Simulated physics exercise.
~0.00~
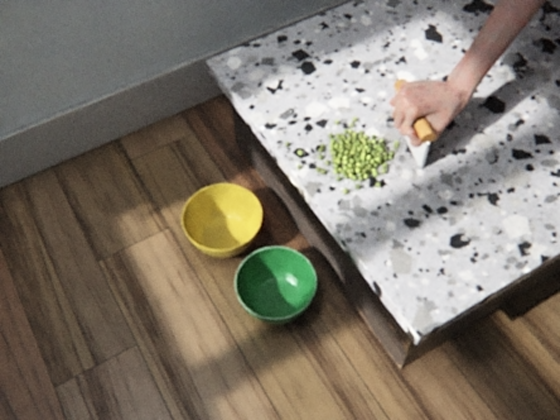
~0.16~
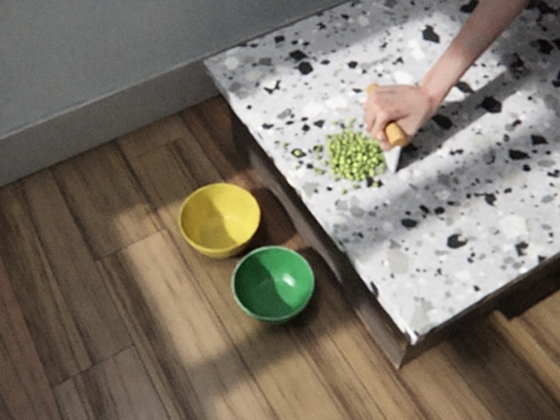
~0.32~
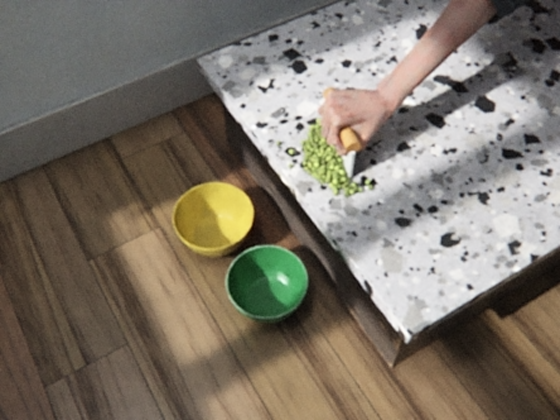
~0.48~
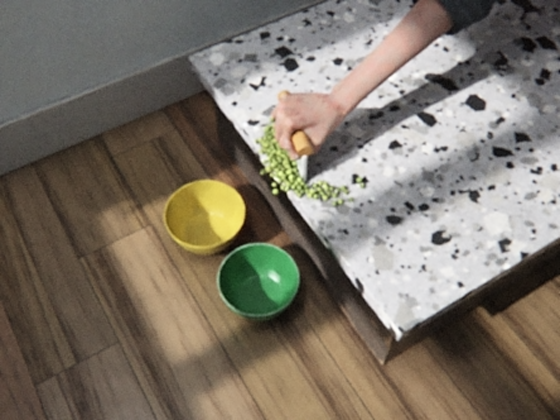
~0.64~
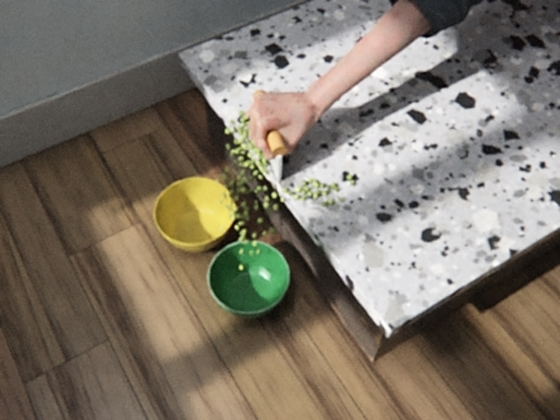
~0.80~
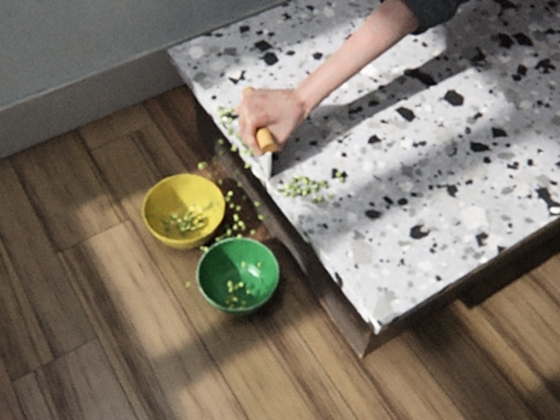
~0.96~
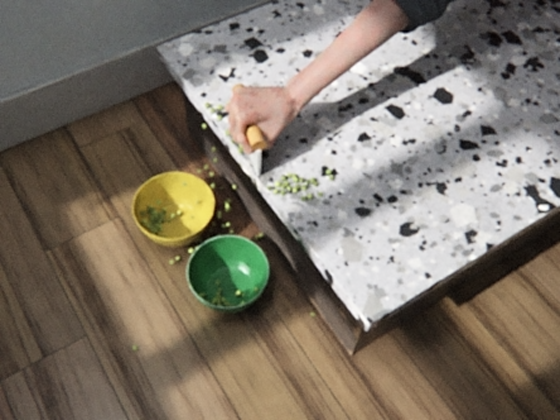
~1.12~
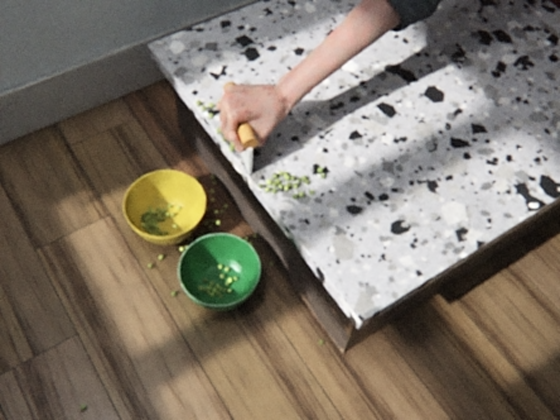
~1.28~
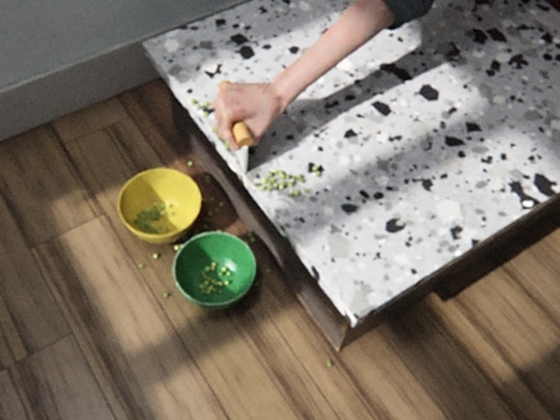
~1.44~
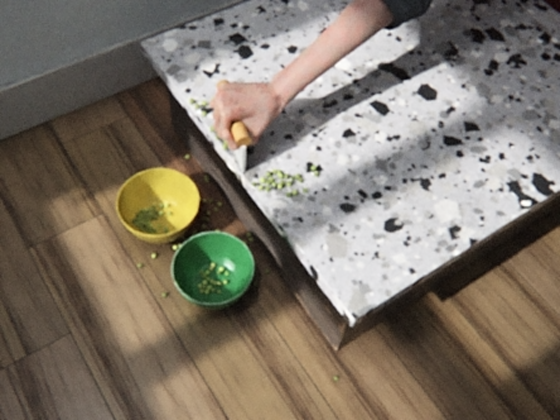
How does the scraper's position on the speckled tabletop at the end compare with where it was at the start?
At the start the scraper was well in from the edge, just to the right of the pile of peas. By the end it had moved left and was resting at the table's edge, near the bowls below.
